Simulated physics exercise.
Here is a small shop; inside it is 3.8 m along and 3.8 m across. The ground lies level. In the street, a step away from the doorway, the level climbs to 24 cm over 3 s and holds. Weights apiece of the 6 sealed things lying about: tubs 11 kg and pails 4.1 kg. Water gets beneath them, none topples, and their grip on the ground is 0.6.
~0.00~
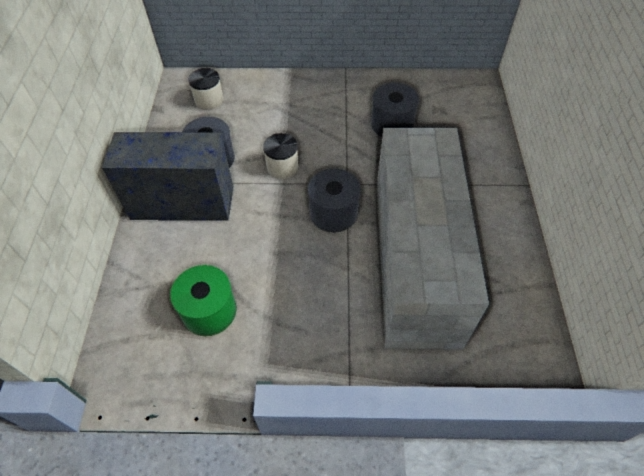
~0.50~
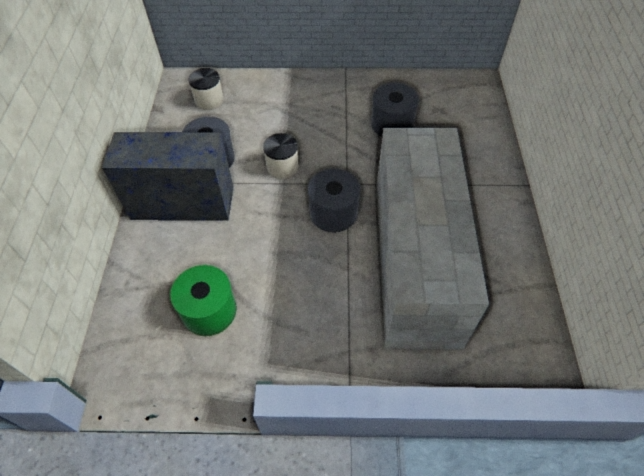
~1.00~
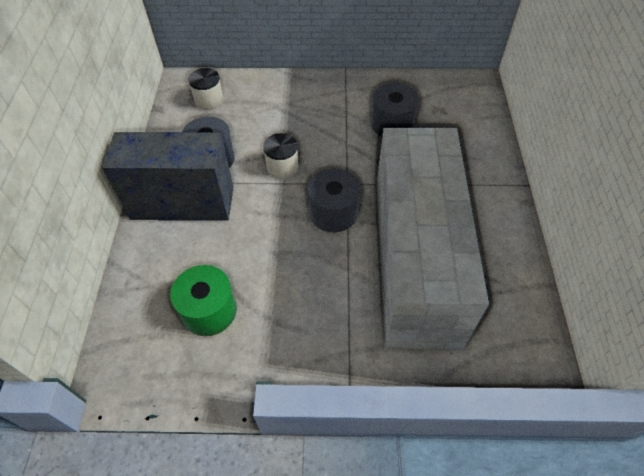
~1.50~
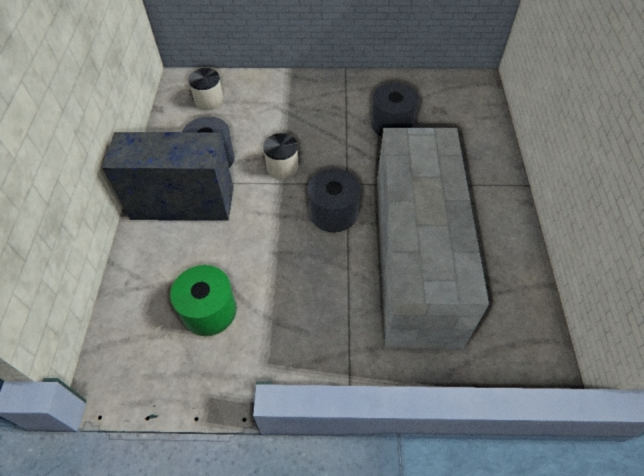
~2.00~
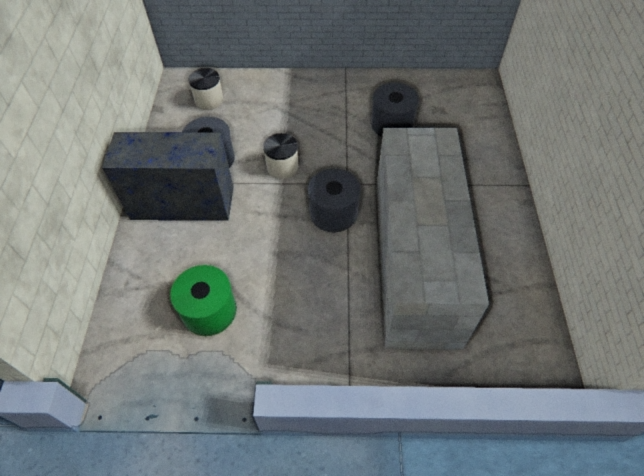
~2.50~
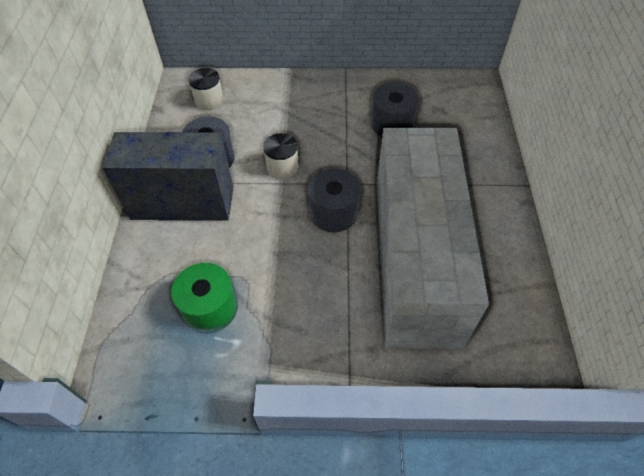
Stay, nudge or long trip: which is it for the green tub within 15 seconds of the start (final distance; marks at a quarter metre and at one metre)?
Green tub gets carried off.
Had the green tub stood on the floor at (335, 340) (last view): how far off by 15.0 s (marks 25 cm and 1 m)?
It ends far away.
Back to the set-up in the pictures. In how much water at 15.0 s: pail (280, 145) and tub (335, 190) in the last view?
About 13 and 21 cm.
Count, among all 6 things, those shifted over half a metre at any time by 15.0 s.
I count 6.
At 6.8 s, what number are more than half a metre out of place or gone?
By then 4.
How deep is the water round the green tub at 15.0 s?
About 14 cm.
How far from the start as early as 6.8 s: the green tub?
About 300 cm.
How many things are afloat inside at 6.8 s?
I count 4.
After 3.5 s the green tub is near (224, 220), 0.7 m from its start, aground; 0 afloat.
After 6.8 s the green tub is near (305, 50), 2.9 m from its start, afloat; 4 afloat.
After 11.0 s the green tub is near (287, 85), 2.3 m from its start, afloat; 6 afloat.
After 15.0 s the green tub is near (239, 126), 1.7 m from its start, afloat; 6 afloat.
